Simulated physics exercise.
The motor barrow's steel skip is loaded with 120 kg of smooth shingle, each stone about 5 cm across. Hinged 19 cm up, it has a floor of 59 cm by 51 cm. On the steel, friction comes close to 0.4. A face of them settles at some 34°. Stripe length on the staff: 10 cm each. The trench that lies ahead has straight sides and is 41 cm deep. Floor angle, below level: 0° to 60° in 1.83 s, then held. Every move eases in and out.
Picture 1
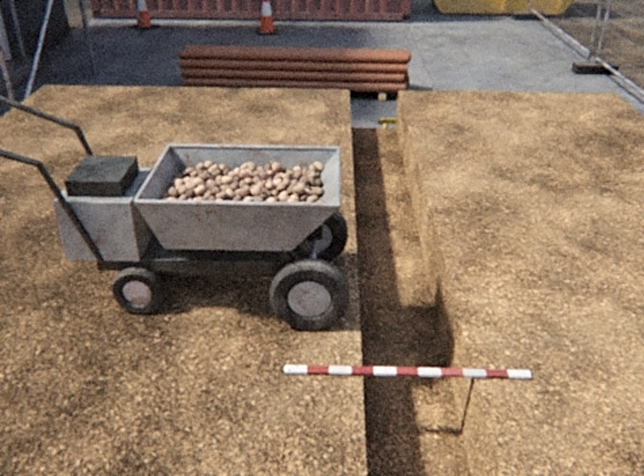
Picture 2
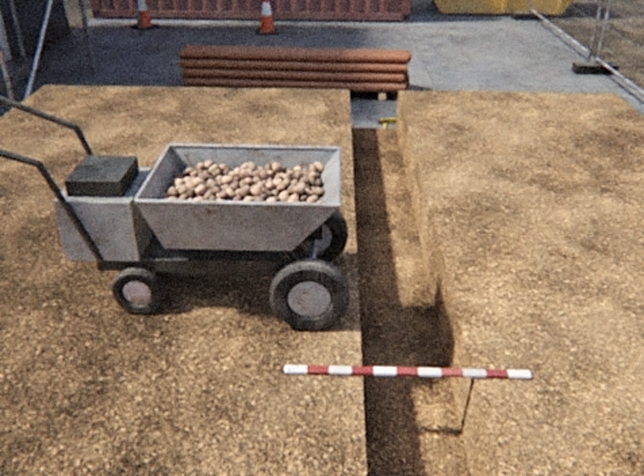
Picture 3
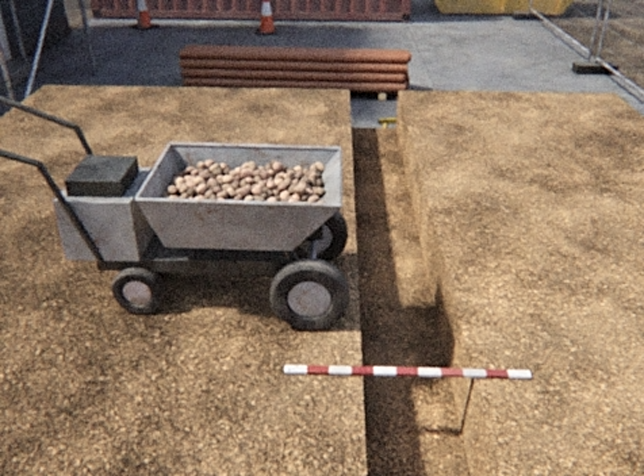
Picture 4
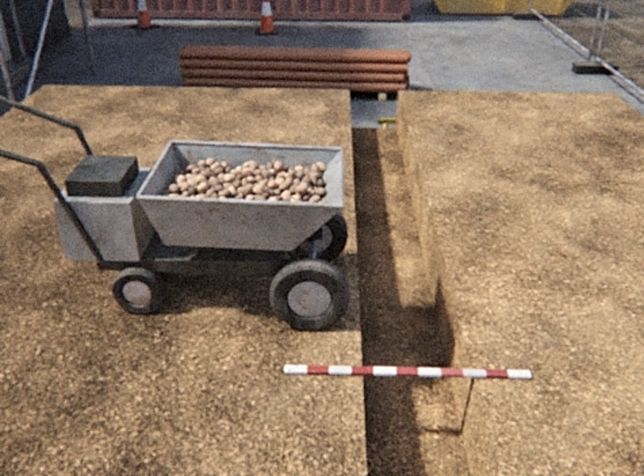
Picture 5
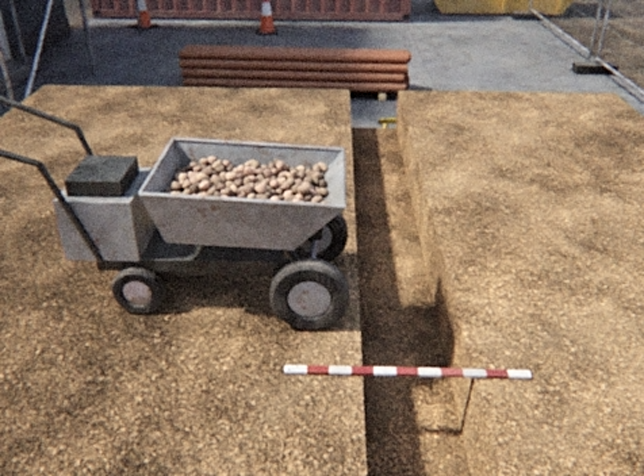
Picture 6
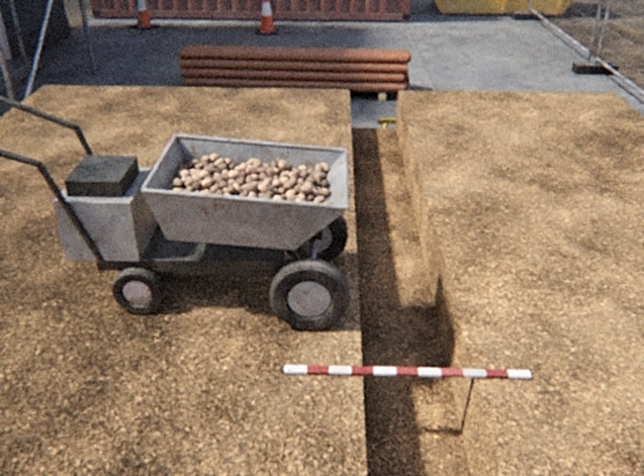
Grey motor barrow loaded with smooth shingle standing beside a straight trench, its steel skip slowly tilting slightly towards the right.
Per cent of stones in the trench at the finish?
About 73 %.
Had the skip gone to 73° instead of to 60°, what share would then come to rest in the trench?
Roughly 60 percent.
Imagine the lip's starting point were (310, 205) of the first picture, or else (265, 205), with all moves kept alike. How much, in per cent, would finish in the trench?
100 and 95 %.
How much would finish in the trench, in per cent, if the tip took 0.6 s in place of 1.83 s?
Near 50 per cent.
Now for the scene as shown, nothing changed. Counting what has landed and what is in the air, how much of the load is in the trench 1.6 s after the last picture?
By then, around 25 percent.
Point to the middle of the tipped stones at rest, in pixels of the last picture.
I'd point to around (427, 341).
Then, 1.1 s after the last picture the floor is at 51°, 100 % in the skip; the foremost stones are at (404, 231).
Then, 1.6 s after the last picture the floor is at 60°, 65 % in the skip, 26 % in the trench, 9 % past the trench; the foremost stones are at (485, 283).
Then, 2.0 s after the last picture the floor is at 60°, 37 % in the skip, 39 % in the trench, 24 % past the trench; the foremost stones are at (553, 292).
Then, 3.9 s after the last picture the floor is at 60°, 2 % in the skip, 73 % in the trench, 25 % past the trench; the foremost stones are at (612, 307).
